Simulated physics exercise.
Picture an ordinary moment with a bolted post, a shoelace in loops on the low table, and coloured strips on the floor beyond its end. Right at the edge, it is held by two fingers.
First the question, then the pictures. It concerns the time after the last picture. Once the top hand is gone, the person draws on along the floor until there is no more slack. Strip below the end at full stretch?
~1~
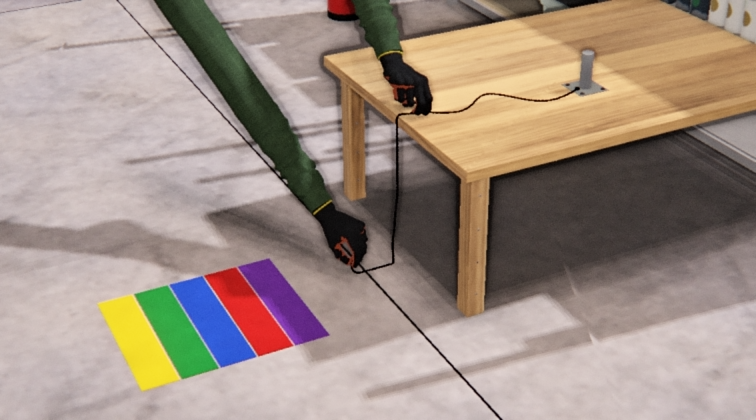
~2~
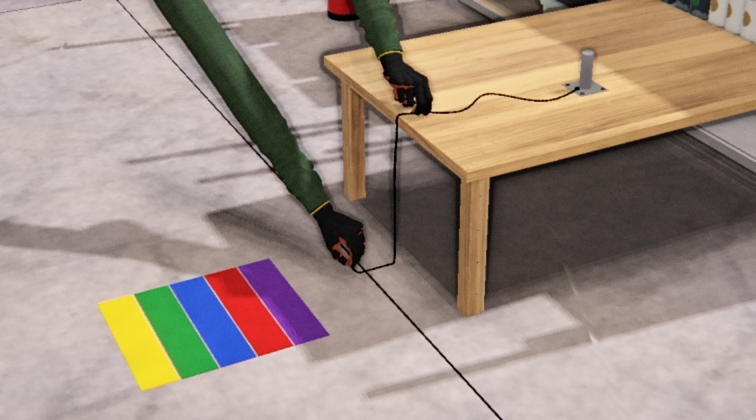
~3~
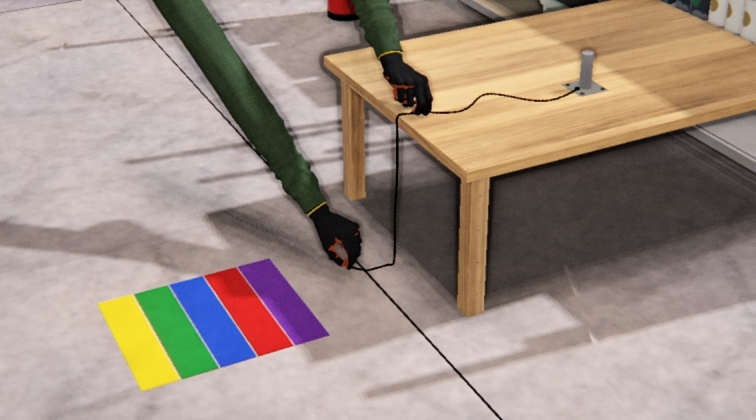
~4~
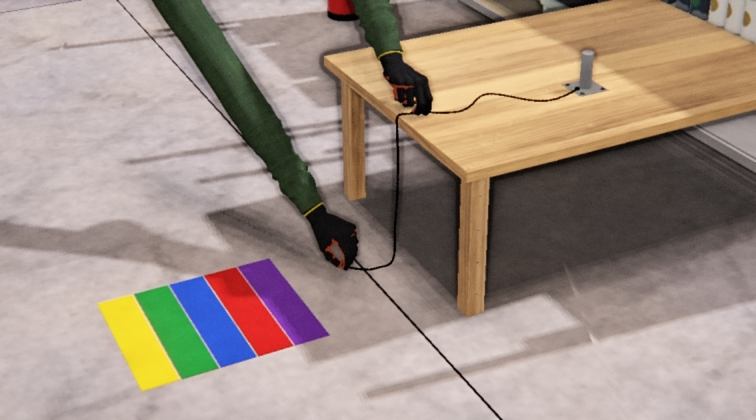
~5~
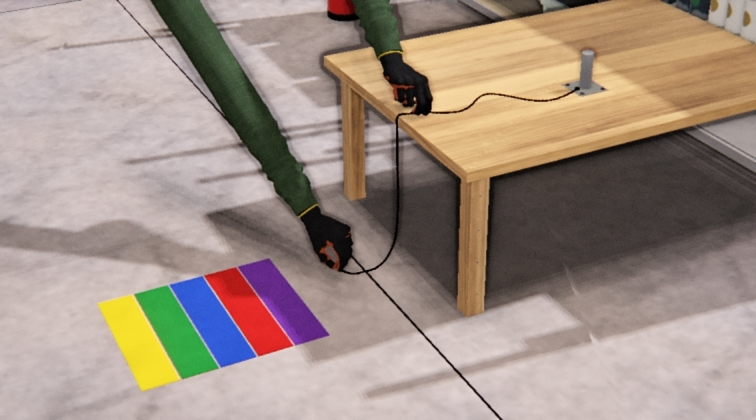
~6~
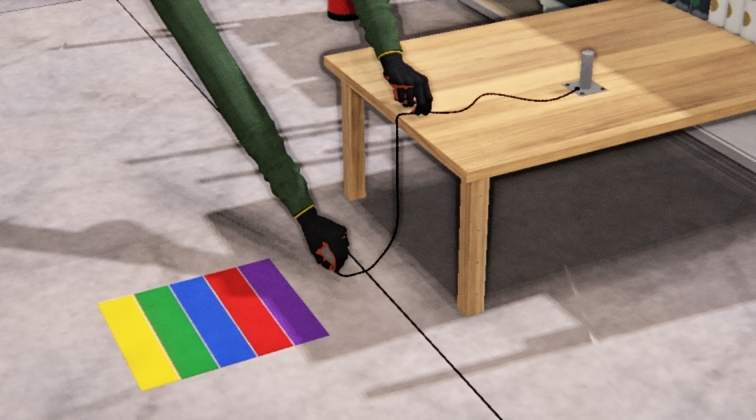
Blue.
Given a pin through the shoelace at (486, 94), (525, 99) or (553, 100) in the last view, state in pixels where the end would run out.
Try 1: (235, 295); try 2: (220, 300); try 3: (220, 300).
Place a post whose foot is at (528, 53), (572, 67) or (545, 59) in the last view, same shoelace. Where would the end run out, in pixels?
(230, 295), (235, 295) and (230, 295).
A little later, end near (268, 286); over purple.
Next, end near (233, 296); over red.
When it is tight, end near (212, 301); over blue. It gets as far as the blue strip.
